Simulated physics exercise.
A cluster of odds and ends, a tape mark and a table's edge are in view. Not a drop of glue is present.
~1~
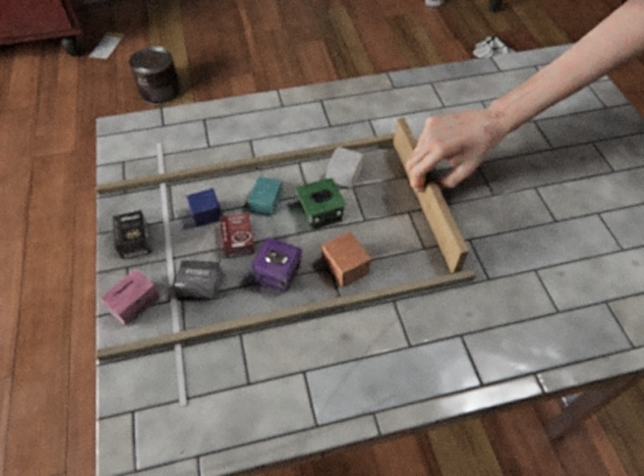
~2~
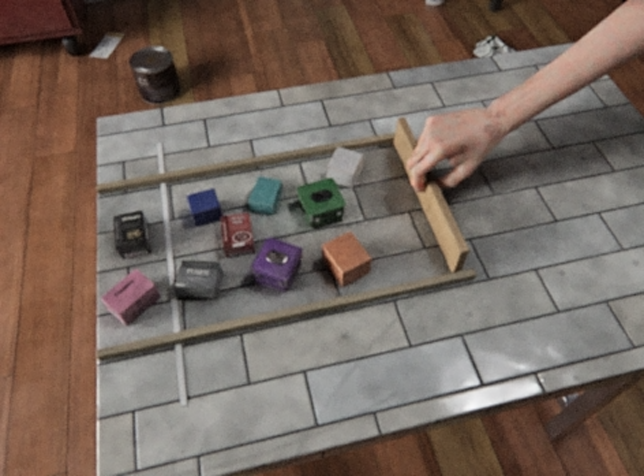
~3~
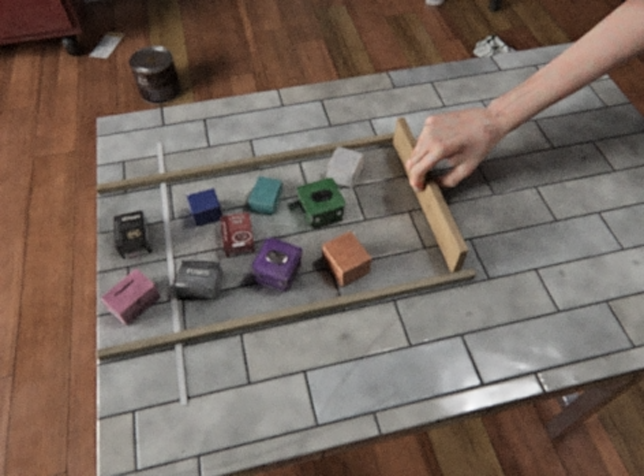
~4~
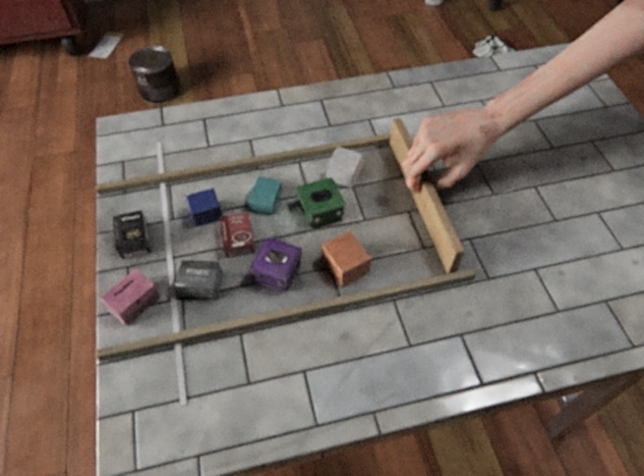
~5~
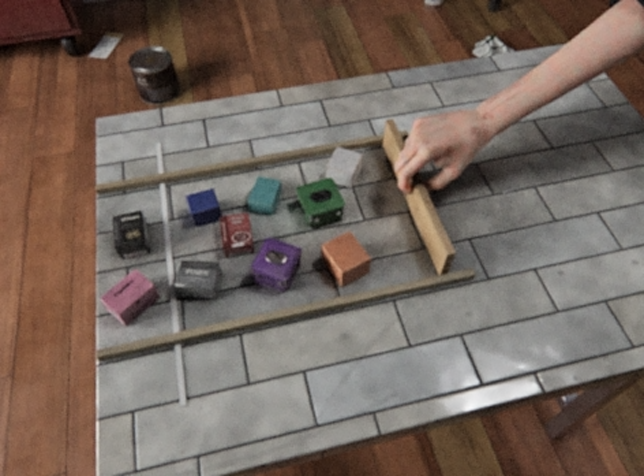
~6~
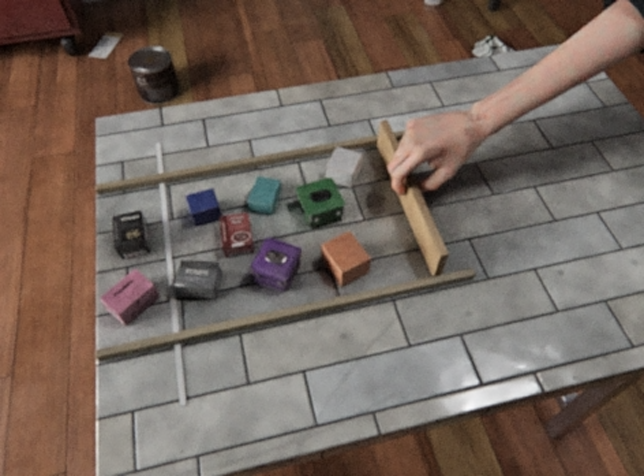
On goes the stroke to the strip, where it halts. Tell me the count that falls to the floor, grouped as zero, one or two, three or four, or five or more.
Three or four leave.
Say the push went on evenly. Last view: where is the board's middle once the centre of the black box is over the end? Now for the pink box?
The middle would be close to (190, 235) and then close to (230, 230).
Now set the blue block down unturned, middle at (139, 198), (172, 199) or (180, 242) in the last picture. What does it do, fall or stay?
Taking the three spots in turn, the blue block holds its place, then holds its place, then comes off.
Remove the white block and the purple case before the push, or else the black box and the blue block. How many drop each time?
First 2, then 2.
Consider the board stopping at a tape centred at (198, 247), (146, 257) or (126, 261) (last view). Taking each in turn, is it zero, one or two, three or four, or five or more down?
Taking the places one by one, it comes to either one or two; five or over; more than four.
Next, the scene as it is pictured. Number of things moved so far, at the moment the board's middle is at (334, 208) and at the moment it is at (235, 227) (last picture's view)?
In order, the tallies are 3 and 10.
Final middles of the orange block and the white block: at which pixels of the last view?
The orange block stops around (153, 295); the white block around (148, 206).
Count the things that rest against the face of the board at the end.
Well, it touches 3.
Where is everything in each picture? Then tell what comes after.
Pink box (131, 298); black box (132, 235); grey box (199, 279); board (427, 191); tape (169, 253), in the first frame.
Black box (132, 234); orange block (346, 259), in the second frame.
Grey box (200, 279); board (427, 190), in the third frame.
Pink box (131, 298); green case (321, 203), in the fourth frame.
Black box (132, 235); blue block (204, 208), in the fifth frame.
Pink box (131, 298); black box (131, 234); grey box (199, 279); board (409, 194); tape (169, 252), in the sixth frame.
Soon after, none off yet; pink box at rest near (131, 298); black box at rest near (131, 234); grey box at rest near (199, 279).
Then, none off yet; pink box at rest near (131, 298); black box at rest near (131, 234); grey box moving near (189, 283).
Further on, none off yet; pink box tipped a little near (72, 314); black box moved a little near (111, 238); grey box moved well along near (124, 299).
By the end, the number that fall off is three or four; fallen, blue block, grey box, black box and pink box.
